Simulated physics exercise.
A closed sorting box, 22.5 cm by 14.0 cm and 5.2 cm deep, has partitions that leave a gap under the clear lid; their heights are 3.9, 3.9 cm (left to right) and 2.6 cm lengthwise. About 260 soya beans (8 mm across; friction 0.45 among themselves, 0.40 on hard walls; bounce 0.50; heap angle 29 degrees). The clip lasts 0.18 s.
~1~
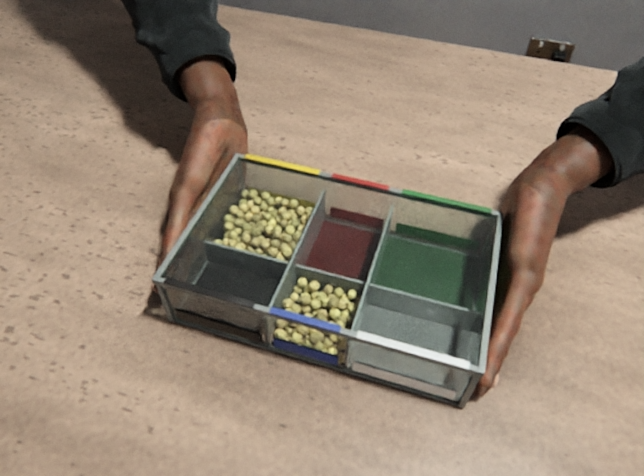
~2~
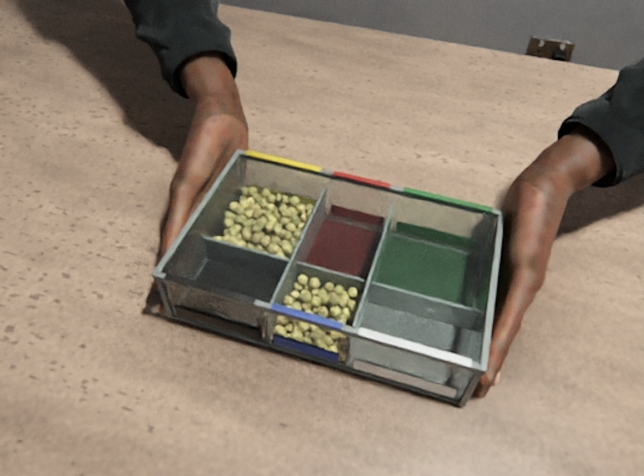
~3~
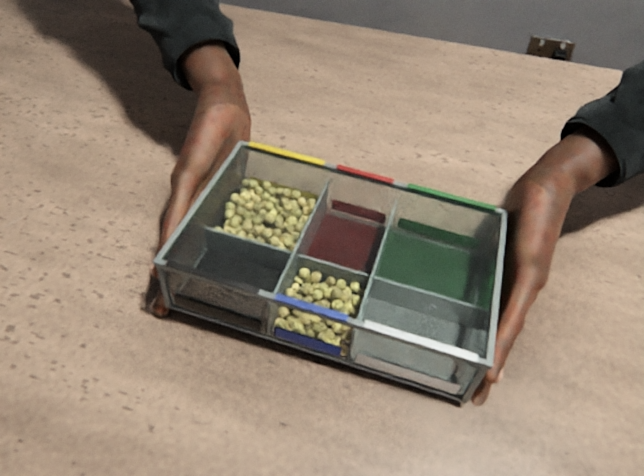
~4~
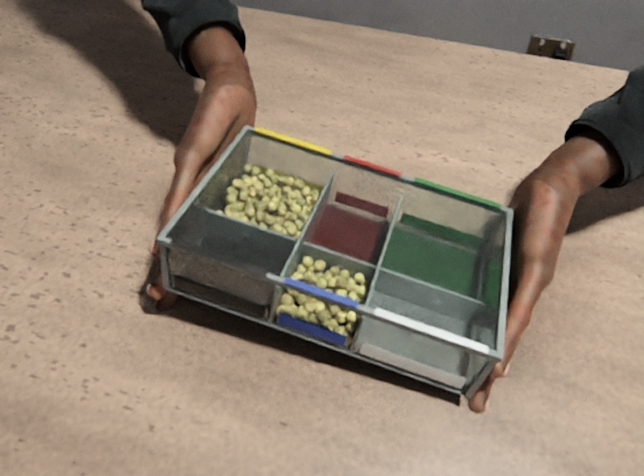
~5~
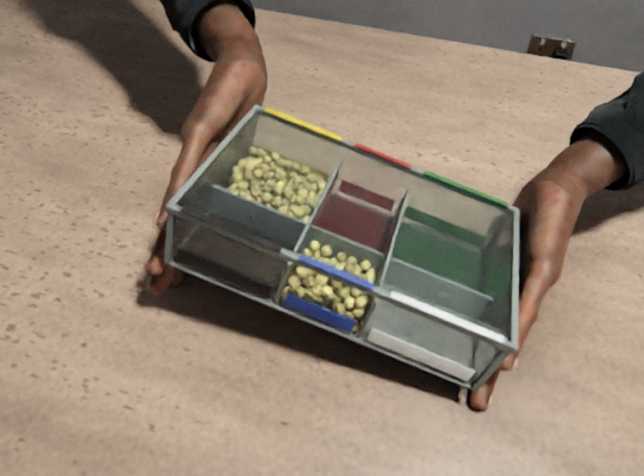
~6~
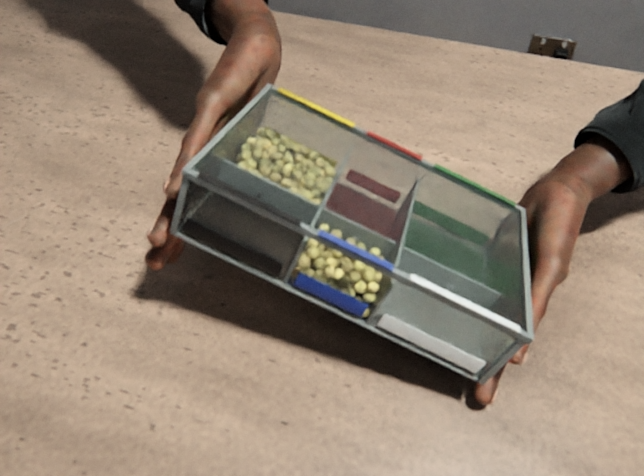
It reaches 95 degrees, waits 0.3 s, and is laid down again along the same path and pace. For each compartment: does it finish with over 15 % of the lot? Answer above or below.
Red compartment: Below; blue compartment: Below; green compartment: Above; yellow compartment: Above; white compartment: Below; black compartment: Below.
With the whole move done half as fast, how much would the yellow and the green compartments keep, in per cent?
In that case yellow 55; green 30.
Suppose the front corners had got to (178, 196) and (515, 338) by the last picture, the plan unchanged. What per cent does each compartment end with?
Red 10; blue 5; green 35; yellow 55; white 0; black 0.
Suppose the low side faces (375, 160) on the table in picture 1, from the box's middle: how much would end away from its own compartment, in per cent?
About 30 per cent.
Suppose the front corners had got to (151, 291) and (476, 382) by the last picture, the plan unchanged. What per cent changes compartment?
It would be near 60 per cent.
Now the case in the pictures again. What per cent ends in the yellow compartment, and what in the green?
Yellow 60; green 30.
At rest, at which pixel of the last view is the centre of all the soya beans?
At about (307, 234).
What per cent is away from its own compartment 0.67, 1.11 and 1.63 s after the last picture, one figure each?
About 25, 35, 35.
Then, 0.67 s after the last picture, tilt 95 degrees; red 5 %, blue 15 %, green 15 %, yellow 60 %.
Then, 1.11 s after the last picture, tilt 53 degrees; red 5 %, blue 5 %, green 30 %, yellow 60 %.
Then, 1.63 s after the last picture, tilt 0 degrees; red 5 %, blue 5 %, green 30 %, yellow 60 %.
In the end, red 5 %, blue 5 %, green 30 %, yellow 60 %, white 0 %, black 0 %.
